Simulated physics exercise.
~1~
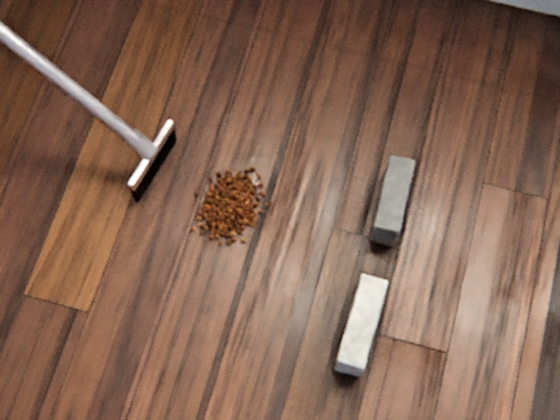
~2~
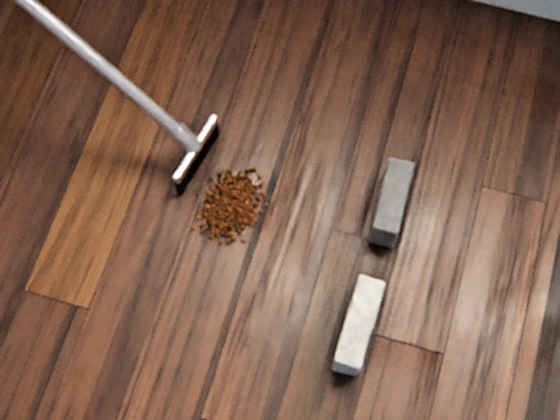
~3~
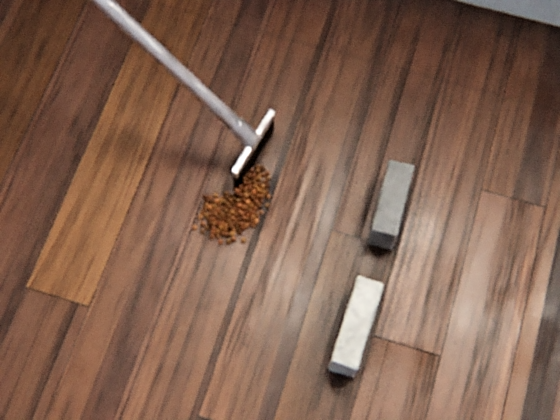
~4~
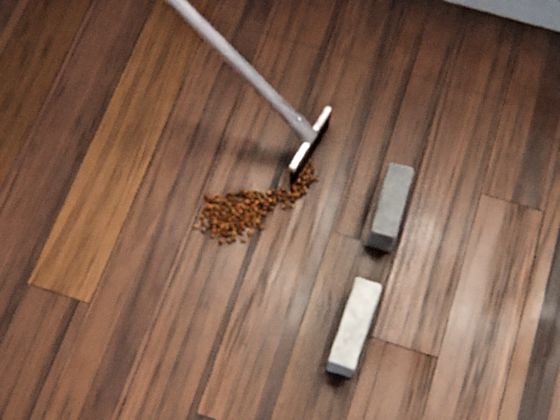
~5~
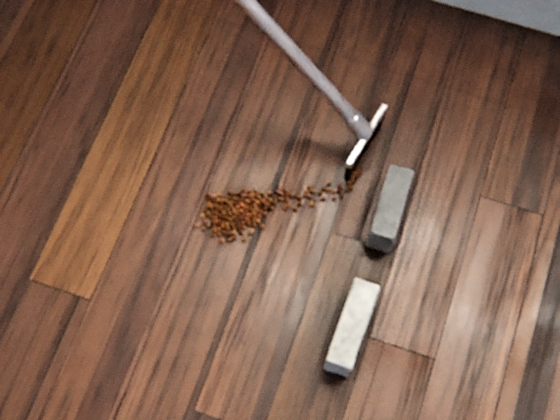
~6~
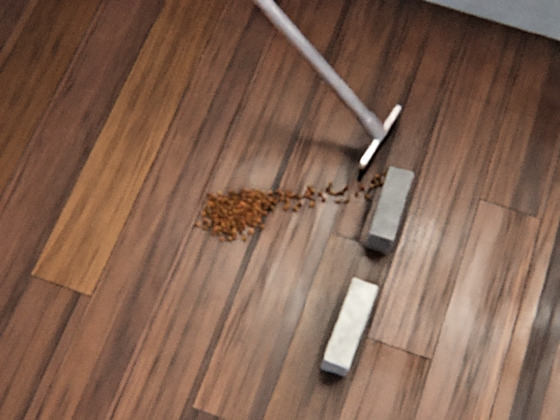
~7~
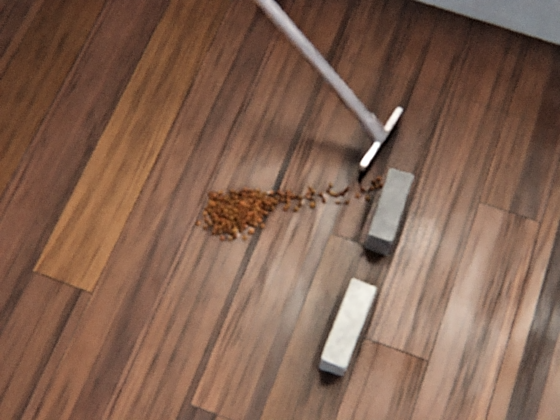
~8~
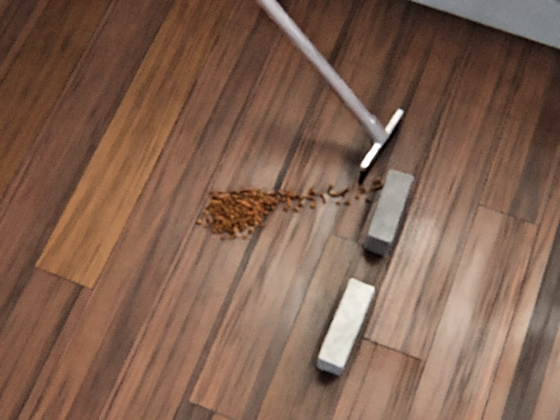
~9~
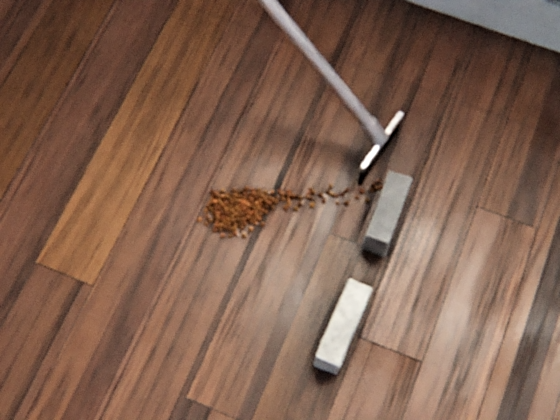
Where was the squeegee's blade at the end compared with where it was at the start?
At the start the blade was on the left, up beyond the heap of brown bits. By the end it had moved well to the right and rested just by the upper end of the darker gray block.
